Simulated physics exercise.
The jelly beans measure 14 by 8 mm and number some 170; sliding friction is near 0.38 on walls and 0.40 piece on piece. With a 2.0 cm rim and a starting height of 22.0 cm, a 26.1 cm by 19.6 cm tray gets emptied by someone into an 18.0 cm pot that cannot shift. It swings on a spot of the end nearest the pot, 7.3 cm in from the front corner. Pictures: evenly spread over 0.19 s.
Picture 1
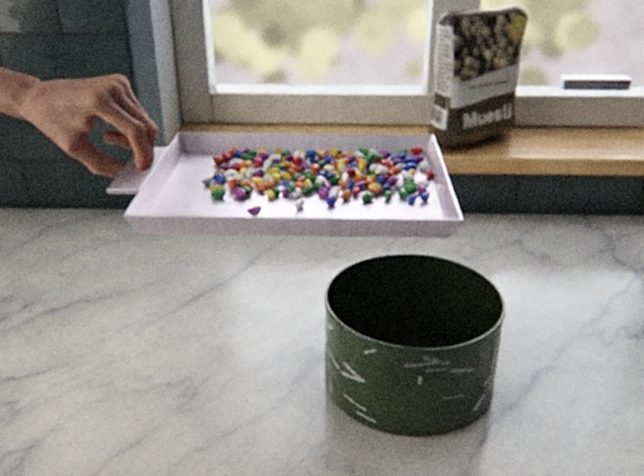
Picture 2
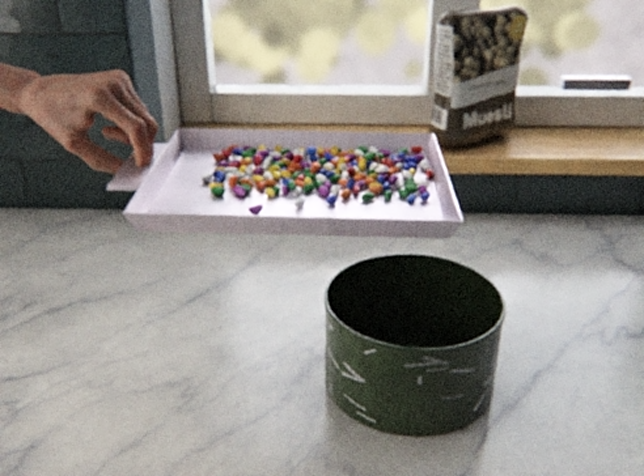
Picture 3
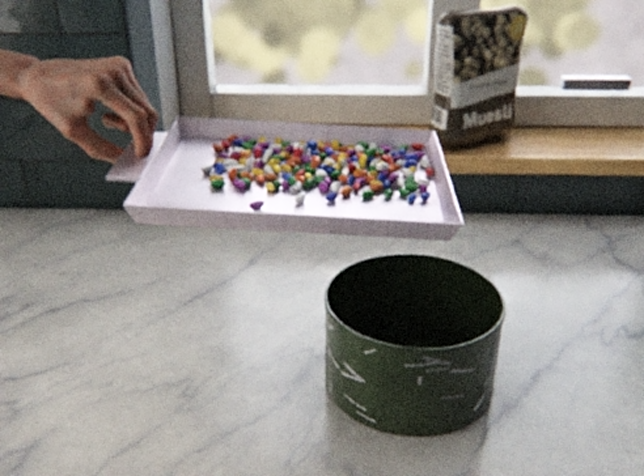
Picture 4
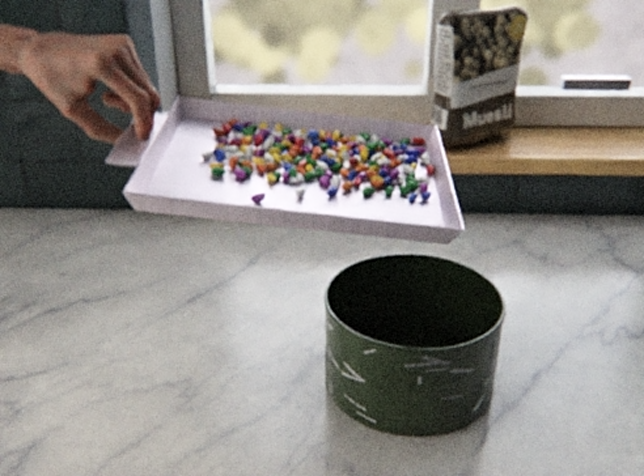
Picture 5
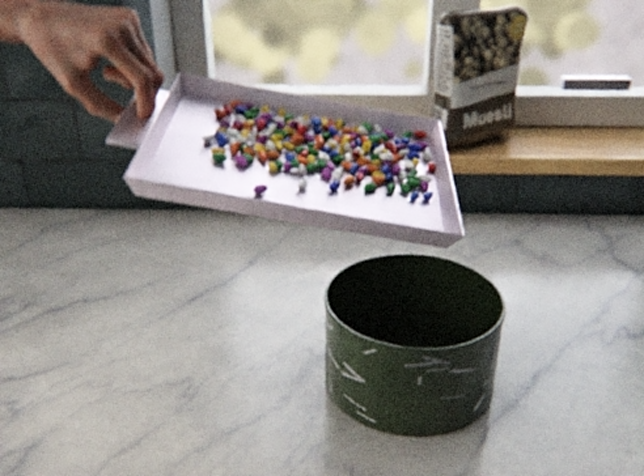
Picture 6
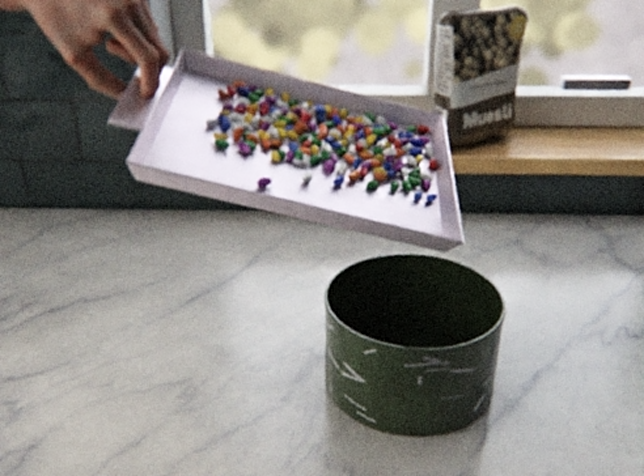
A pale, shallow tray scattered with small multicoloured jelly beans hangs above a grey-veined marble counter, seen from slightly above by a still camera. A dark green round pot with white marks stands at the lower right, with a muesli packet on the wooden windowsill behind. The hand at left holds the tray almost level, then steadily raises that end, tilting it down toward the right.
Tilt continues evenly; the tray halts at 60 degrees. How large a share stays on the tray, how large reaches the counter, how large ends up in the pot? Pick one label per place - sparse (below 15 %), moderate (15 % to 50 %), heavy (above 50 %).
Tray: Moderate; counter: Heavy; pot: Sparse.
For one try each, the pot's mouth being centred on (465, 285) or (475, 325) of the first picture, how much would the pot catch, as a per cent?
Near 5 and 70 percent, one try each.
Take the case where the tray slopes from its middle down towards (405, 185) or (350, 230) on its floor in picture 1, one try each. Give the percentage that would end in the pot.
Near 20 and 0 per cent, in that order.
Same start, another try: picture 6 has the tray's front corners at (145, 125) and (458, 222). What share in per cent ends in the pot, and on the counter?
That works out as pot 15 and counter 50.
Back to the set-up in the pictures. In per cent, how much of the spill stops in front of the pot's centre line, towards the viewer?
About 100 percent of the spill.
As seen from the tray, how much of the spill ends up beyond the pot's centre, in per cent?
Some 90 per cent of the spill lies beyond the centre.
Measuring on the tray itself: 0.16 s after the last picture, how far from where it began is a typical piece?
Roughly 2 cm.
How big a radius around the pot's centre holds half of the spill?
Roughly 22 centimetres.
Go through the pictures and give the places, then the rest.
In the first frame, tray tilt 0 degrees, front corners at (135, 212) and (451, 216); middle of the pieces at (322, 175); pot at (414, 296).
In the second frame, tray tilt 1 degrees, front corners at (135, 209) and (452, 216); middle of the pieces at (322, 173).
In the third frame, tray tilt 4 degrees, front corners at (135, 202) and (452, 219), lowest corner right front; middle of the pieces at (323, 168).
In the fourth frame, tray tilt 8 degrees, front corners at (135, 189) and (453, 224), lowest corner right front; middle of the pieces at (324, 160).
In the fifth frame, tray tilt 13 degrees, front corners at (136, 174) and (454, 229), lowest corner right front; middle of the pieces at (326, 150).
In the sixth frame, tray tilt 19 degrees, front corners at (139, 159) and (454, 234), lowest corner right front; middle of the pieces at (329, 141); pot at (414, 296).
Then, 0.16 s after the last picture, tilt 41 degrees; the tray holds 100 %, the pot 0 %.
Then, 0.26 s after the last picture, tilt 55 degrees; the tray holds 100 %, the pot 0 %.
Then, 0.50 s after the last picture, tilt 60 degrees; the tray holds 40 %, the pot 0 %.
In the end, tray 25 %, counter 70 %, pot 5 %.
